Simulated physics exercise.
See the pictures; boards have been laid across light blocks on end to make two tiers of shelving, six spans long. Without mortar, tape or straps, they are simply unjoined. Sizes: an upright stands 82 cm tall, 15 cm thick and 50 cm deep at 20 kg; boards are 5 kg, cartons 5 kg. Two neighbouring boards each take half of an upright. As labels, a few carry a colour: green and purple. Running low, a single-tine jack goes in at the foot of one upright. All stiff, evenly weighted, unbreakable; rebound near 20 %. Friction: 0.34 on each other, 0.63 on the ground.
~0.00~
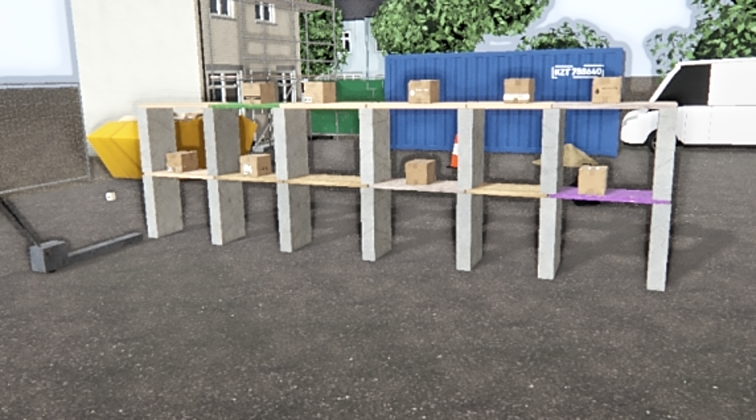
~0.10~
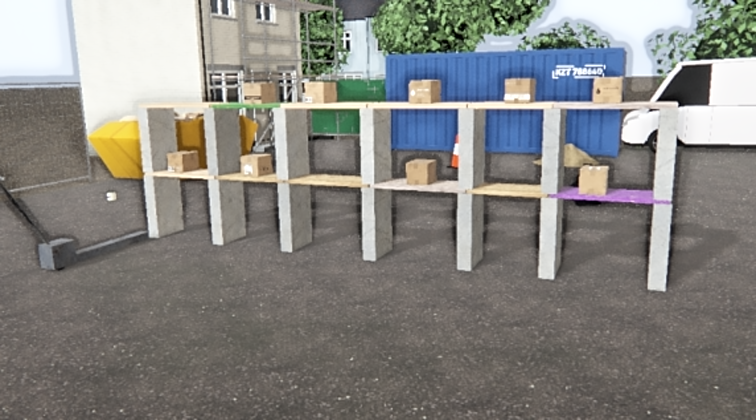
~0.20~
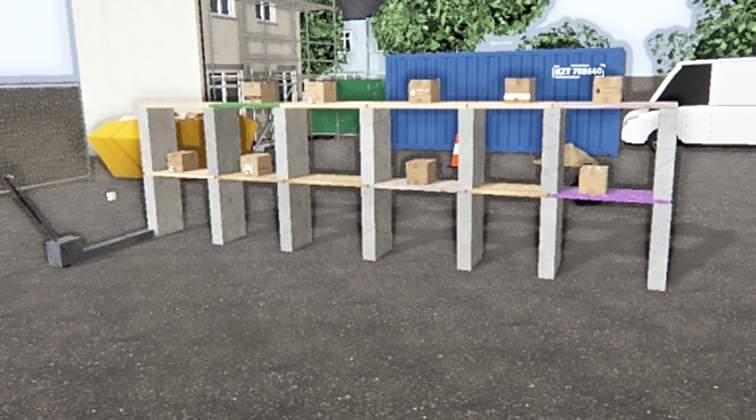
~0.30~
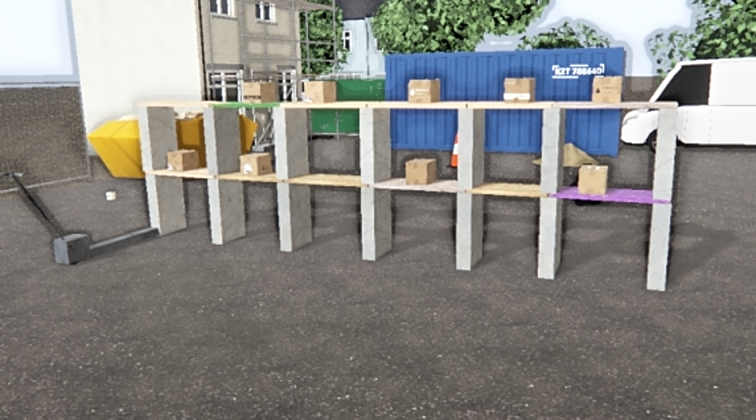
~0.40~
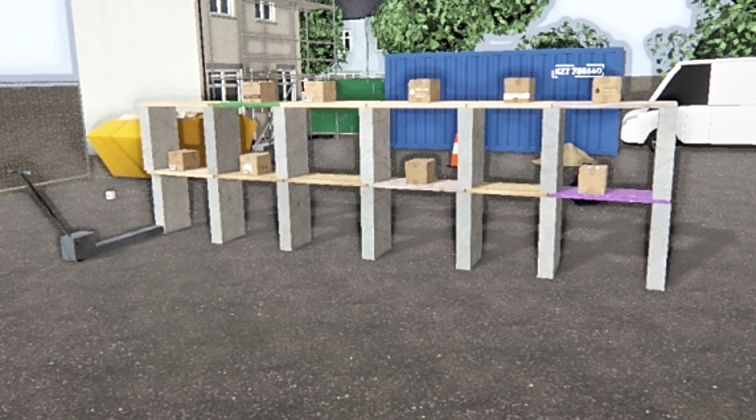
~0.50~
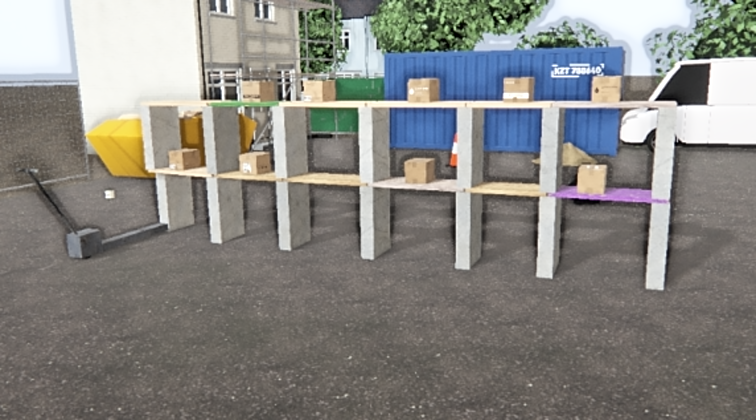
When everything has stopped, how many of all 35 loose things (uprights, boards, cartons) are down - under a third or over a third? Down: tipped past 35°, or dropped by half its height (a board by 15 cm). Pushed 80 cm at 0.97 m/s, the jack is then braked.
I would say less than a third of them.
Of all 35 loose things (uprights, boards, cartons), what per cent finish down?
About 5 %.
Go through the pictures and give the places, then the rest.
In the first picture (each place is the centre of the face we see best), jack tip (137, 237) 24 cm short; green board (243, 106); purple board (609, 193); all as stacked.
The second picture shows jack tip (143, 235) 15 cm short; green board (244, 106).
The third picture shows jack tip (148, 233) 49 mm short; green board (244, 106).
The fourth picture shows jack tip (153, 231) 49 mm in; green board (243, 105); one has shifted.
The fifth picture shows jack tip (158, 228) 15 cm in; green board (243, 105); 4 have shifted.
The sixth picture shows jack tip (163, 226) 24 cm in; green board (243, 104); purple board (608, 192); 5 have shifted.
By 0.78 s, none of the 35 pieces down, 5 disturbed.
By 3.50 s, 2 of the 35 pieces down.
When it is over (5.1 s), 2 of the 35 pieces down; green board unmoved; purple board unmoved. That is 6 per cent. In pixels of the last frame, middles, green board near (254, 104), purple board near (608, 194).
